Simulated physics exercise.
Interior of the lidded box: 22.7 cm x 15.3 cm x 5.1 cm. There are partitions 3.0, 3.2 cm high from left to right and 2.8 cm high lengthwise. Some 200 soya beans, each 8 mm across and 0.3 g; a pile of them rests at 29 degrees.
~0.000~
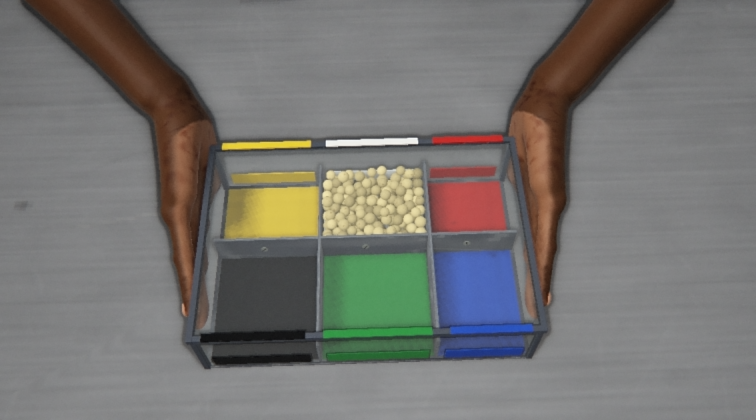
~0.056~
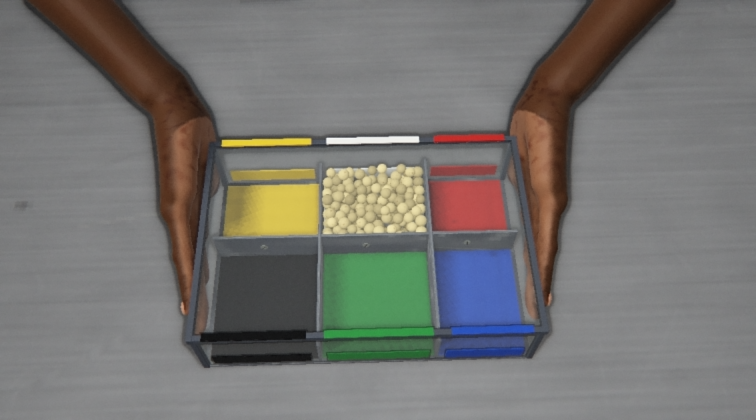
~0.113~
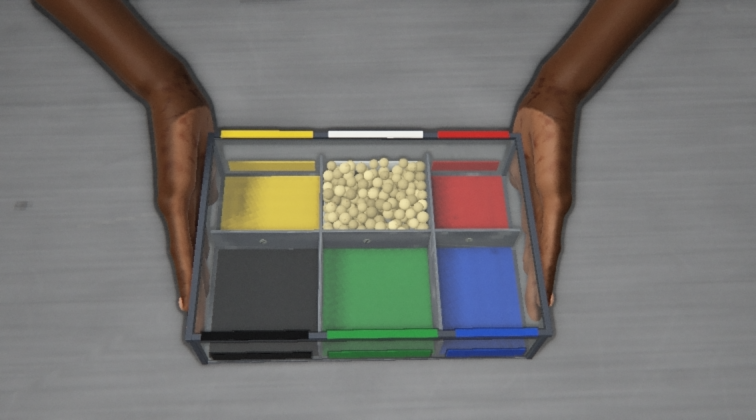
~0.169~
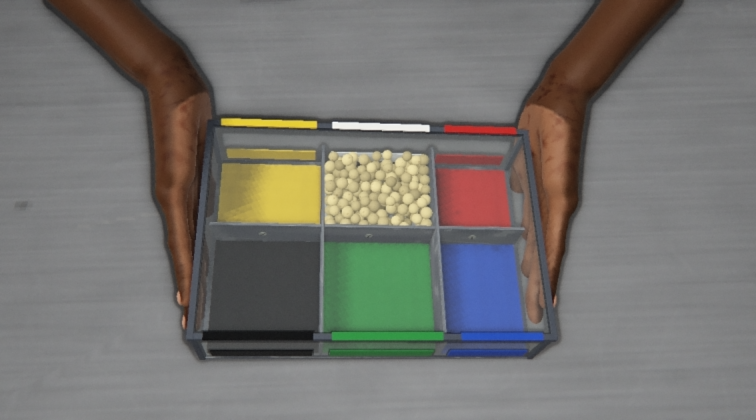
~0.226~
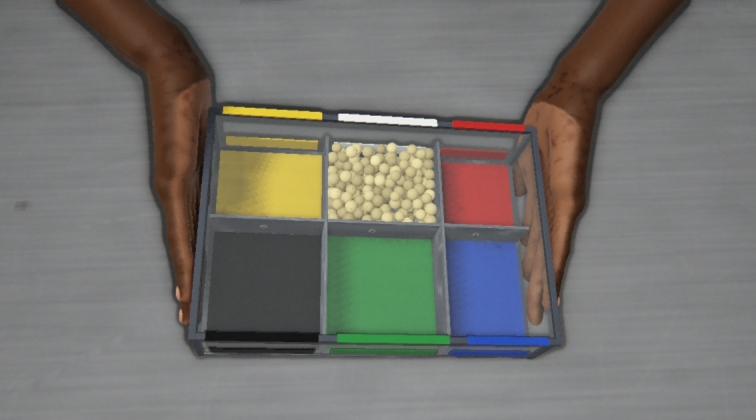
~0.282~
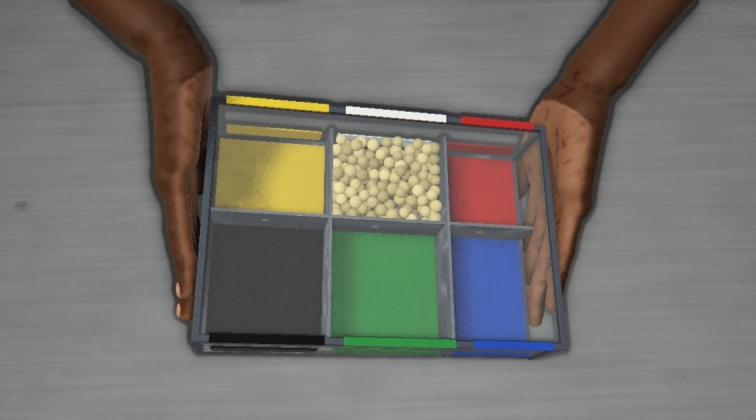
A clear divided box holding pale round beans tilts slightly down to the right between two hands.
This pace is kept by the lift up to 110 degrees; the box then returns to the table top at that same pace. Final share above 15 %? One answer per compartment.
Red compartment: Below or equal, blue compartment: Above, green compartment: Below or equal, yellow compartment: Below or equal, white compartment: Below or equal, black compartment: Below or equal.
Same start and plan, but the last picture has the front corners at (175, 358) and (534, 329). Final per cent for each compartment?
Result - red: 0 %; blue: 0 %; green: 0 %; yellow: 0 %; white: 0 %; black: 100 %.
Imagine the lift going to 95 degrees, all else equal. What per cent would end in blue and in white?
You'd find blue with 85 % and white with 10 %.
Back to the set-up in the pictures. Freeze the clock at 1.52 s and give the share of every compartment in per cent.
You'd find red at 0, blue at 70, green at 10, yellow at 0, white at 15 and black at 0 per cent.
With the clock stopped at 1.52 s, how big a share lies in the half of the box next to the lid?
80 %.
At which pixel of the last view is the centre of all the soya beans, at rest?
(488, 314) or so.
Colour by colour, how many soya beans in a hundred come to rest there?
The red one ends with 0, blue 95, green 5, yellow 0, white 0 and black 0 per cent.
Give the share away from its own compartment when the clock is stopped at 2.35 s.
Approx. 100 in a hundred.
Then, at 1.52 s, tilt 110 degrees; blue 70 %, green 10 %, white 15 %.
After 2.35 s, tilt 49 degrees; blue 95 %, green 5 %.
After 3.19 s, tilt 0 degrees; blue 95 %, green 5 %.
In the end, at 3.8 s, red 0 %, blue 95 %, green 5 %, yellow 0 %, white 0 %, black 0 %.
